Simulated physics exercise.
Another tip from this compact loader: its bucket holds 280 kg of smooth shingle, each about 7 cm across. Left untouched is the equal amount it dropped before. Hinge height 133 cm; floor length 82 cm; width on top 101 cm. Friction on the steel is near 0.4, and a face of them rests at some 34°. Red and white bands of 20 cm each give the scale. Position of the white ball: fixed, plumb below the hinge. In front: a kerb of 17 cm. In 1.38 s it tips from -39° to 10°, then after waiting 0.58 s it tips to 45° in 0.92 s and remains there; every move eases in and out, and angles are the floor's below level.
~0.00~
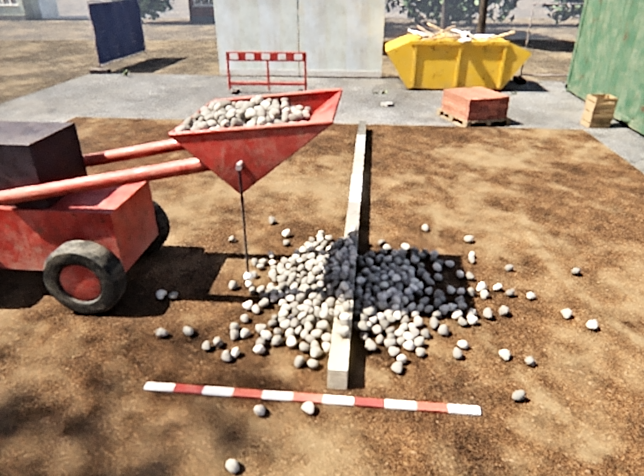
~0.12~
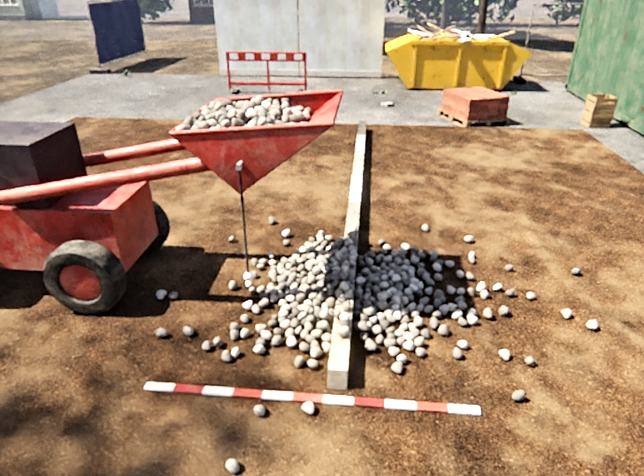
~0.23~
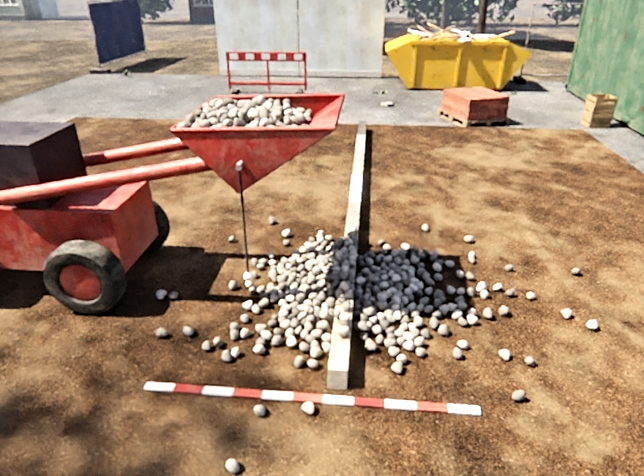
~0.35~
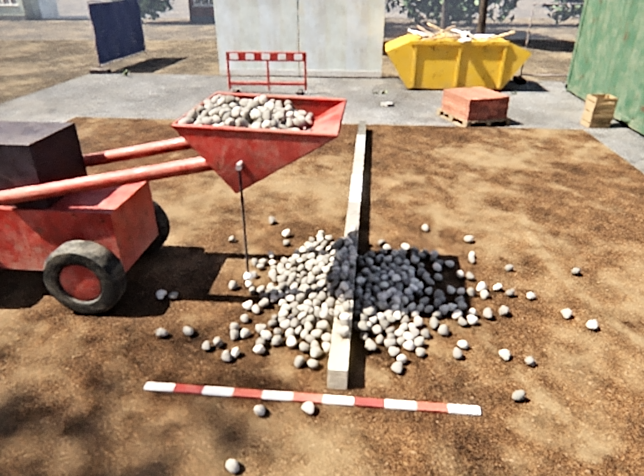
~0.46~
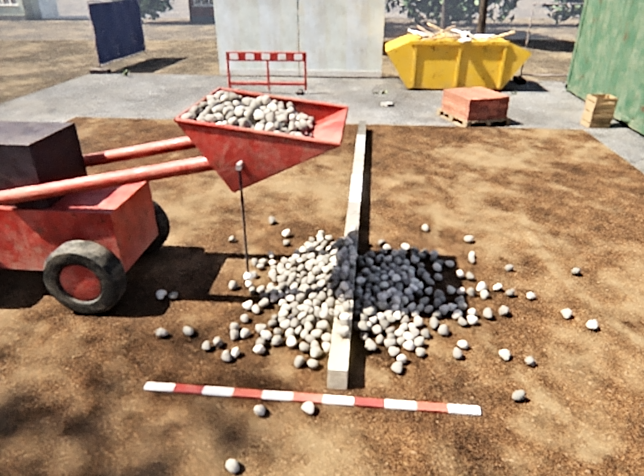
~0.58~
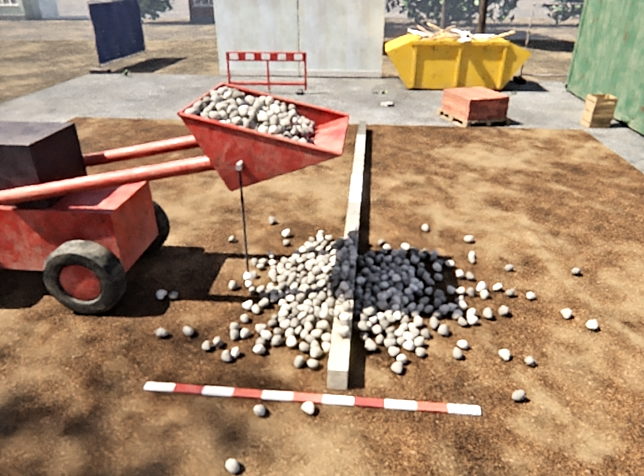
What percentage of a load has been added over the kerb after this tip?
75 %.
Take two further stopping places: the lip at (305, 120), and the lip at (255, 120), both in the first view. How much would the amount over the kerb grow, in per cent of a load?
45 %, then 5 %.
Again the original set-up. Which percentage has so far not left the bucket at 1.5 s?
Still inside: Some 95 %.
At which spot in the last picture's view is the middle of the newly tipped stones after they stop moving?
Centre at roughly (376, 283).
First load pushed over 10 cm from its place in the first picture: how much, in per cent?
Estimate: 5 %, roughly.
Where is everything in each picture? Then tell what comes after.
The bucket is at -39°, its lip at (332, 122); the top of the load is at (255, 107). The earlier load is highest near (344, 272), 23 cm above ground level, 60 % on this side of the kerb, 39 % over the kerb, in the first frame.
The bucket is at -38°, its lip at (333, 124); the top of the load is at (256, 107); the stones move at 0.1 m/s on average, in the second frame.
Lip at (335, 128), floor tilted -35°, highest stones at (251, 106); the stones move at 0.1 m/s on average, in the third frame.
The bucket is at -31°, its lip at (338, 136); the top of the load is at (233, 103); the stones move at 0.1 m/s on average, in the fourth frame.
The bucket is at -26°, its lip at (340, 144); the top of the load is at (223, 99); the stones move at 0.2 m/s on average, in the fifth frame.
Lip at (342, 155), floor tilted -20°, highest stones at (226, 95); the stones move at 0.2 m/s on average, in the sixth frame.
After 1.0 s the floor is at 2°; in per cent of one load, 100 in the bucket, 60 on this side of the kerb, 39 over the kerb; the foremost stones are at (538, 299).
After 1.5 s the floor is at 10°; in per cent of one load, 97 in the bucket, 63 on this side of the kerb, 40 over the kerb; the foremost stones are at (538, 299).
After 3.3 s the floor is at 45°; in per cent of one load, 0 in the bucket, 87 on this side of the kerb, 113 over the kerb; the foremost stones are at (538, 299).
After 5.9 s the floor is at 45°; in per cent of one load, 0 in the bucket, 86 on this side of the kerb, 114 over the kerb; the foremost stones are at (538, 299). Net gain over the kerb, 75.
